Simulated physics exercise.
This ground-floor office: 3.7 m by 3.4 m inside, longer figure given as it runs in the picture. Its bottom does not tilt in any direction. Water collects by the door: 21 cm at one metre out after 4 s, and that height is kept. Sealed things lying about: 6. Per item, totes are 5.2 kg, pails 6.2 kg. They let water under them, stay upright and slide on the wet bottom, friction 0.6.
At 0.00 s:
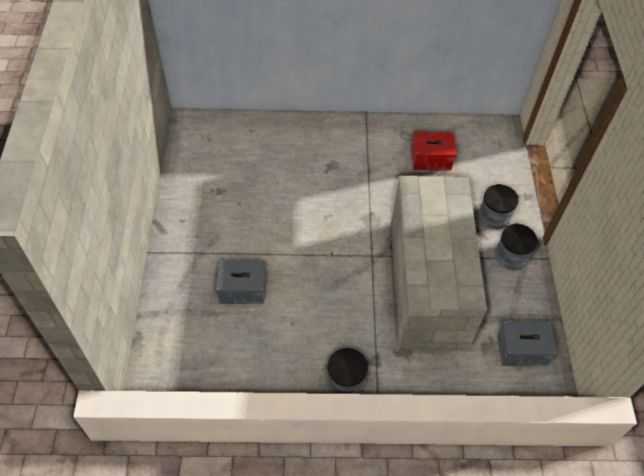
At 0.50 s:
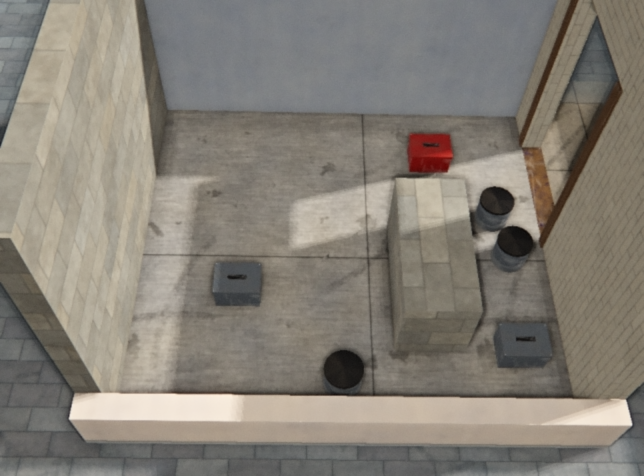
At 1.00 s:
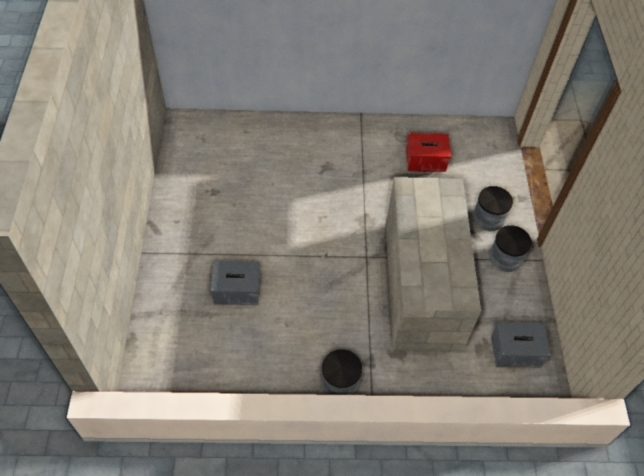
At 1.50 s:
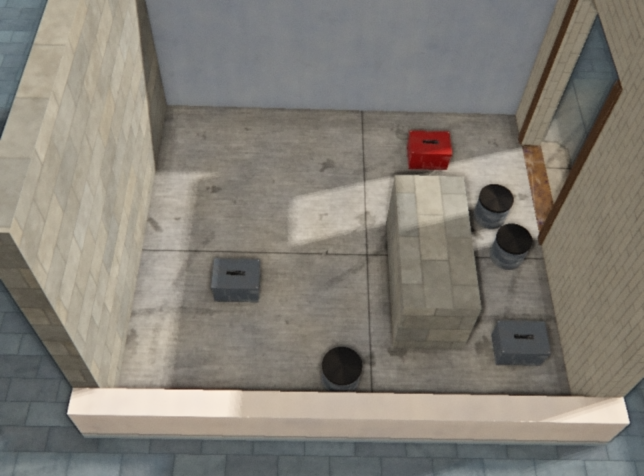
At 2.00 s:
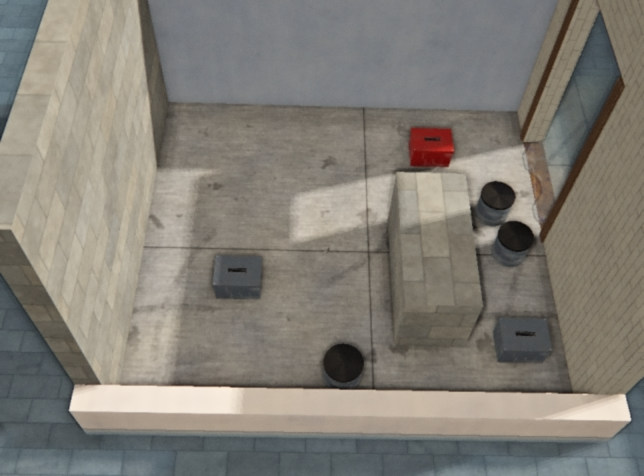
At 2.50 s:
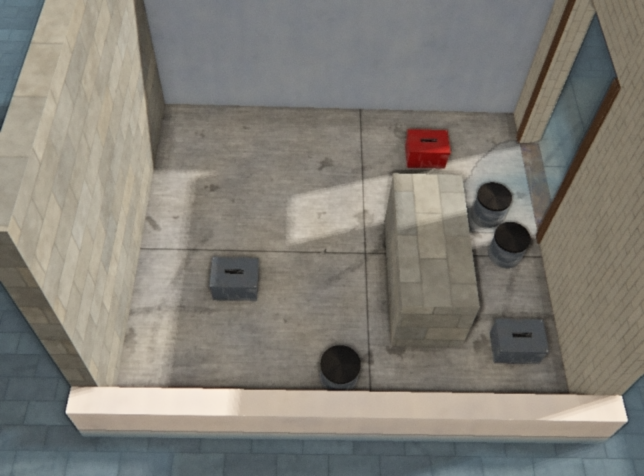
A red tote sits near the back wall of a small concrete-floored room, seen from high above, with a pale block standing right of centre. Two dark round containers stand between the block and the right wall, another sits near the front ledge, and grey totes rest at left and lower right. The objects stay put while the view shifts very slightly, the paving outside changes from brownish to blue-grey, and finally a small clear patch of water spreads by the doorway at right.
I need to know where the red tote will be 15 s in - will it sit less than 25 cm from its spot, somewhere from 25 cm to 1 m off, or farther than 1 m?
It will be farther than 1 m off.
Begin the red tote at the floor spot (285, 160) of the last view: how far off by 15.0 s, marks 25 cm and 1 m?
I'd say it goes a long distance.
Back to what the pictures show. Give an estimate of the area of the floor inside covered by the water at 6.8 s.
Flooded: Near 9.5 m2.
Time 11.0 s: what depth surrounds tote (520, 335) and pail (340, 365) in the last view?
13 and 7 cm.
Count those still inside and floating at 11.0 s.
4.
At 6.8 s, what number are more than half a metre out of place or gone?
Count: 2.
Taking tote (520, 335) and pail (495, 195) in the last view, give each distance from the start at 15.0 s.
Shifts: 100 cm / 30 cm.
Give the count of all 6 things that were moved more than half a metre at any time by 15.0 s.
I make that 6.
After 3.5 s the red tote is near (416, 137), 0.1 m from its start, aground; 0 afloat.
After 6.8 s the red tote is near (178, 105), 2.5 m from its start, afloat; 1 afloat.
After 11.0 s the red tote is near (160, 361), 3.4 m from its start, afloat; 4 afloat.
After 15.0 s the red tote is near (353, 241), 1.5 m from its start, afloat; 6 afloat.
